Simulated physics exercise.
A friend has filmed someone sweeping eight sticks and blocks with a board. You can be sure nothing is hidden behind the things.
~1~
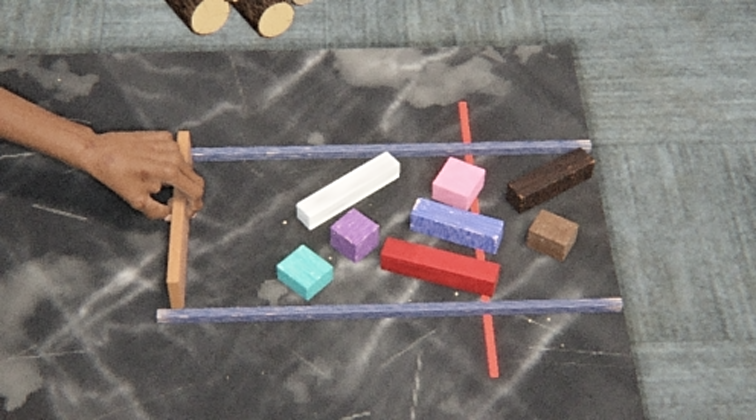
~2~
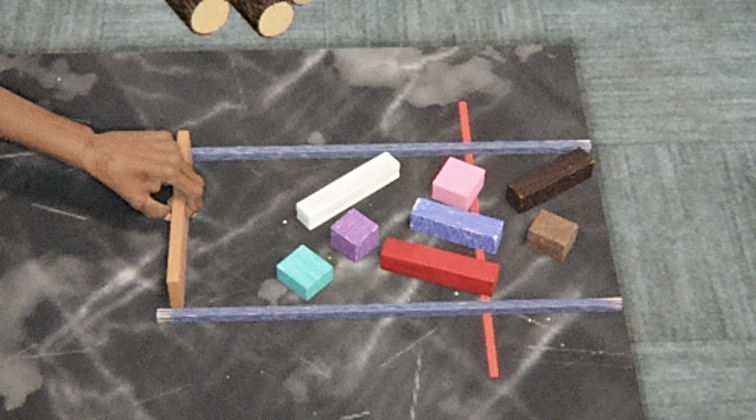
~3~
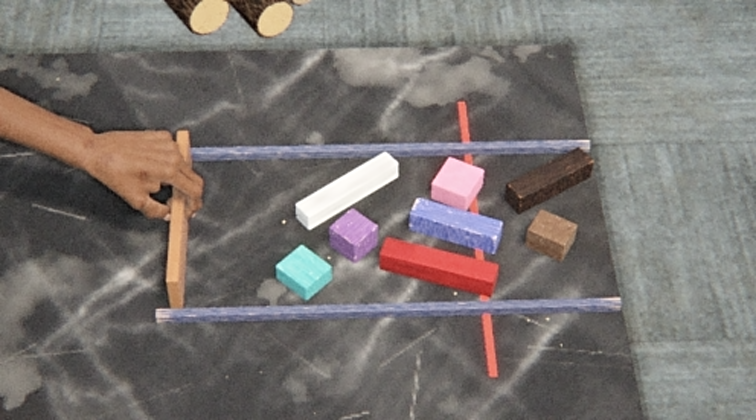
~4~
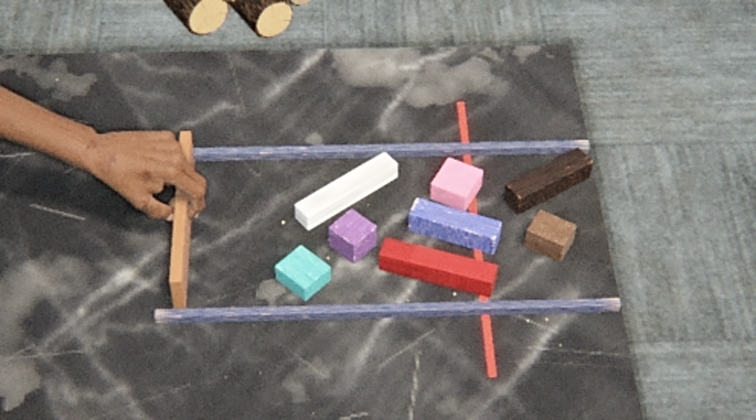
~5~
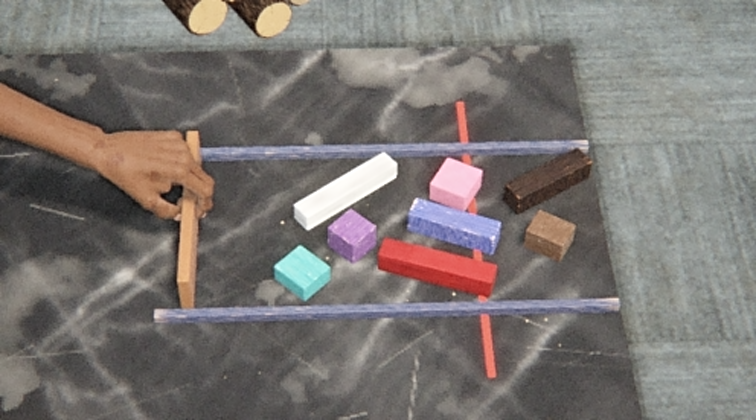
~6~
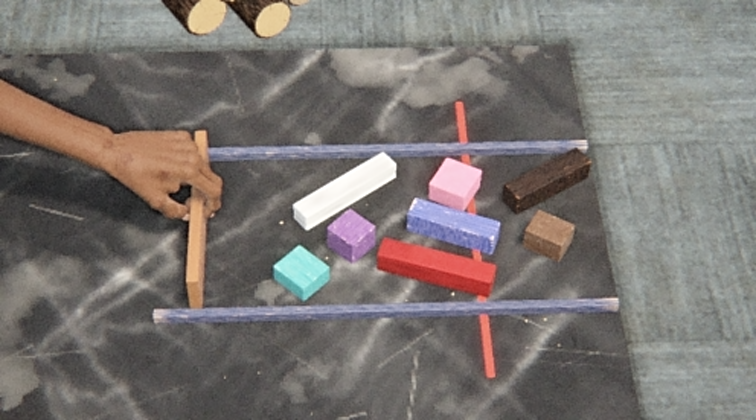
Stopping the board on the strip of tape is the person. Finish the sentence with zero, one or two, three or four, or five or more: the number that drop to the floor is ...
The number that drop to the floor is zero.
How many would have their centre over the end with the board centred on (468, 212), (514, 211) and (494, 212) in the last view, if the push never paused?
The counts are 0, 2 and 2, in that order.
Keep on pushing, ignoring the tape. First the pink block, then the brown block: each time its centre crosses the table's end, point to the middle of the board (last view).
(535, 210) and then (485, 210), give or take.
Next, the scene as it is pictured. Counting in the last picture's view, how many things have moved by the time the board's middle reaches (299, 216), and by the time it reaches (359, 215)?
Tally at point one: 2; at point two: 4.
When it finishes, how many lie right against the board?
Looks like 3 of them, all told.
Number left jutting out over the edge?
The total comes out at 3.
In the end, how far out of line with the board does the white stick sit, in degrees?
Roughly 45°.
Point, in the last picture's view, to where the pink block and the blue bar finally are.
In the last picture the first middle sits at (539, 199) and the other at (540, 229).
A little later, none off yet; black bar at rest near (547, 181); brown block at rest near (549, 236); pink block at rest near (455, 185).
Next, none off yet; black bar at rest near (547, 181); brown block at rest near (549, 236); pink block shifted a little near (473, 190).
When it is over, the number that fall off is zero.
